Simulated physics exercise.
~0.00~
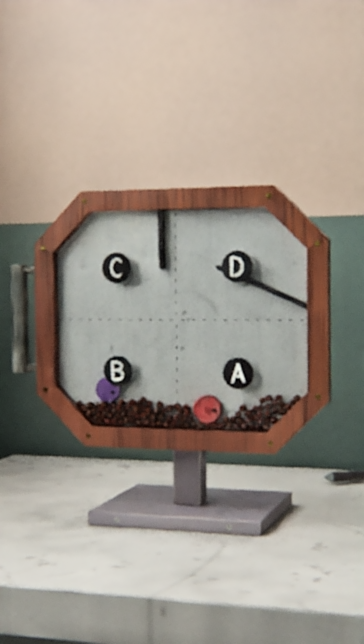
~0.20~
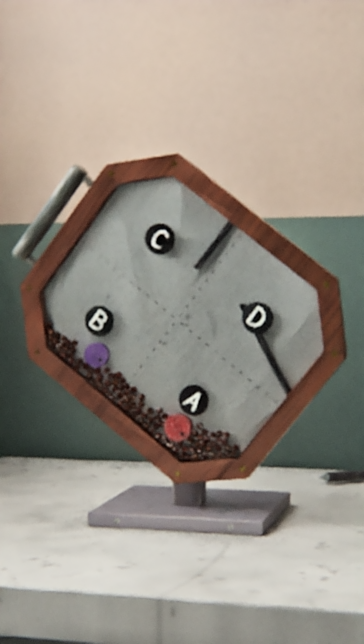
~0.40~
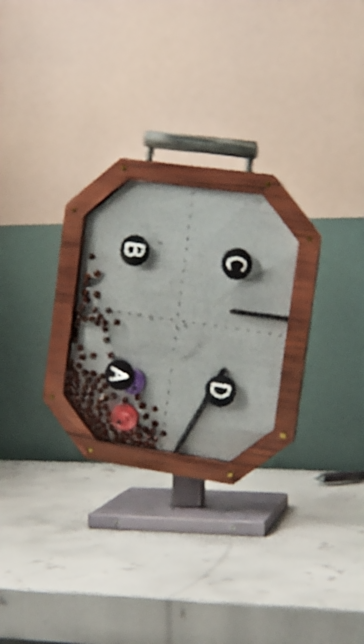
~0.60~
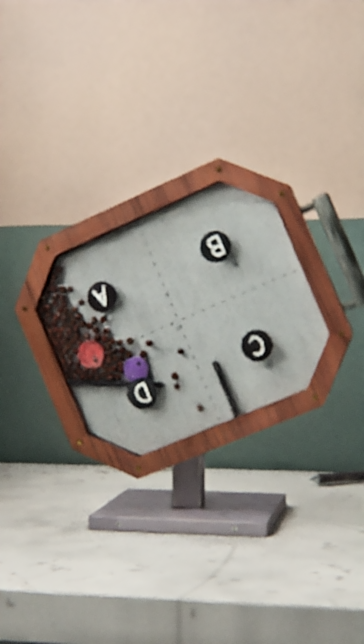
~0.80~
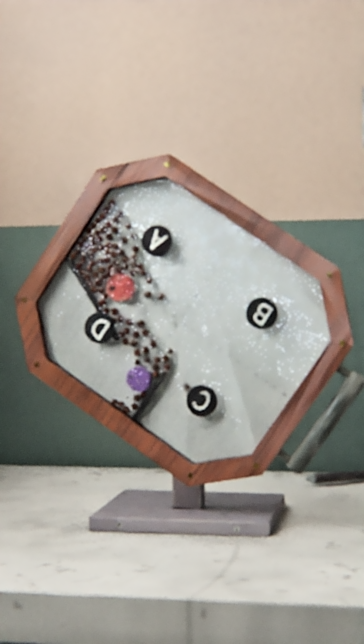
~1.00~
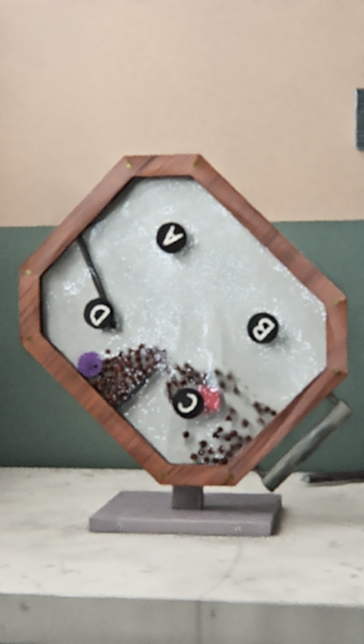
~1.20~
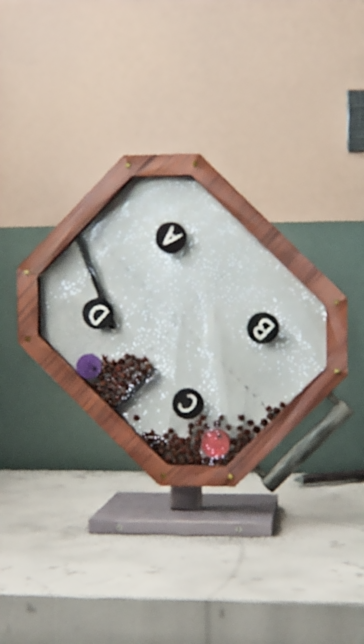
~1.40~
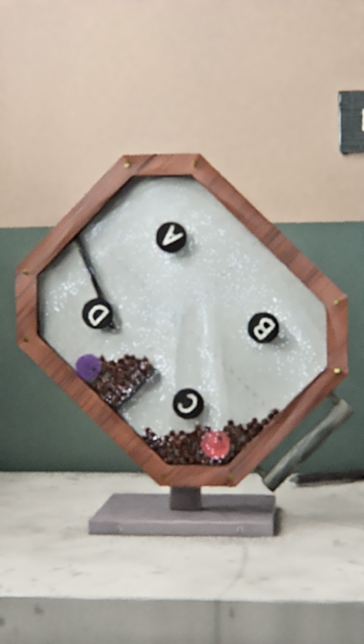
On a marble counter, a wooden-framed box turns clockwise, spilling dark beads until the red disc rests by C, purple by D.
